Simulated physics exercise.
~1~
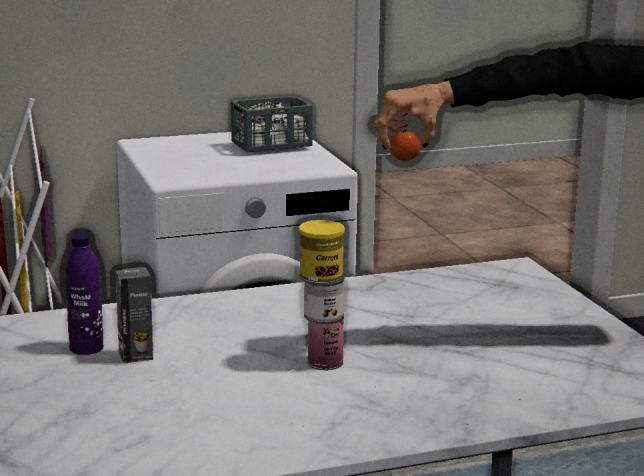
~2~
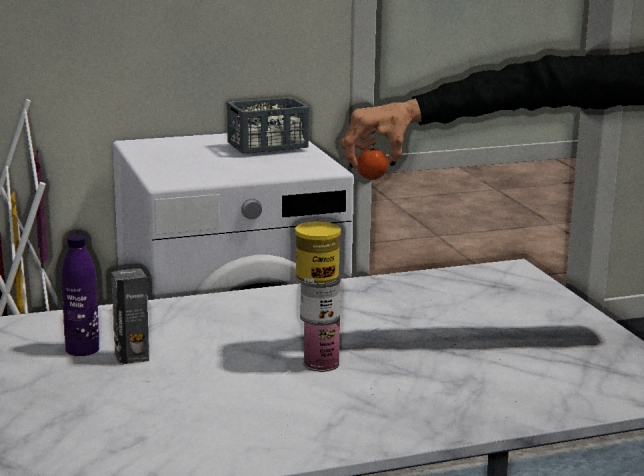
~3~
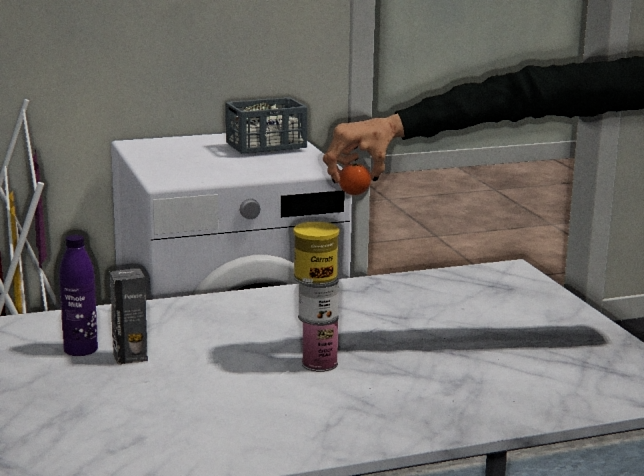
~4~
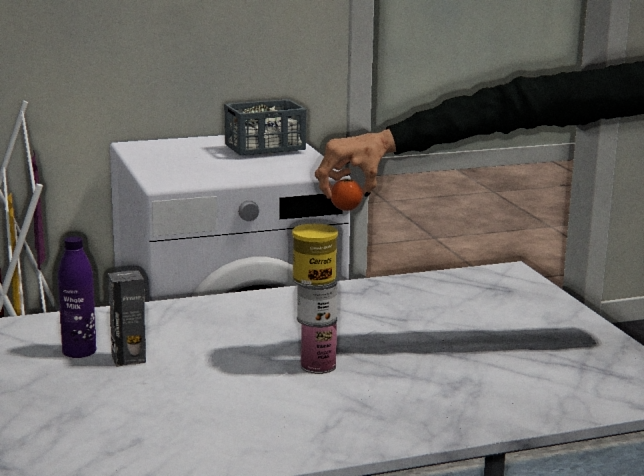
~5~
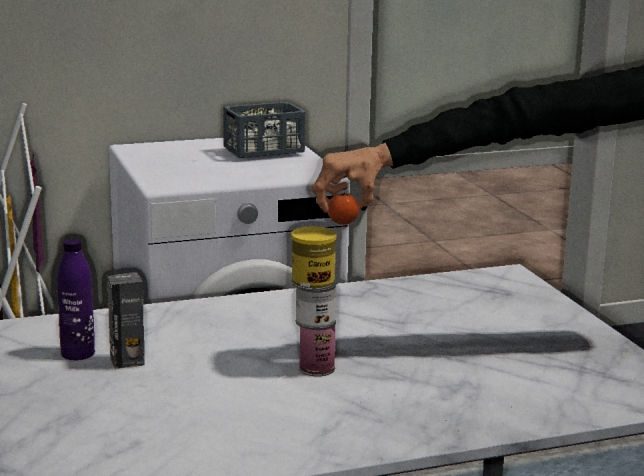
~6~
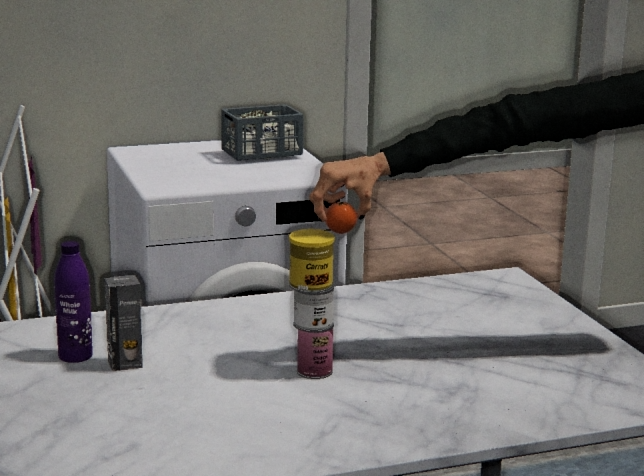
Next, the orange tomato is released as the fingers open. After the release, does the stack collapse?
The pile fails to rest steadily.
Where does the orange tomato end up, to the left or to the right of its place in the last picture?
Pretty clearly in the rightward direction.
Then, 0.30 s later than the last frame, orange tomato now fallen.
Then, 0.40 s later than the last frame, things are still on the move.
When it is over, fallen, orange tomato; the other 5 as before. End places, in pixels of the last picture, orange tomato near (375, 350). The pile loses its balance.
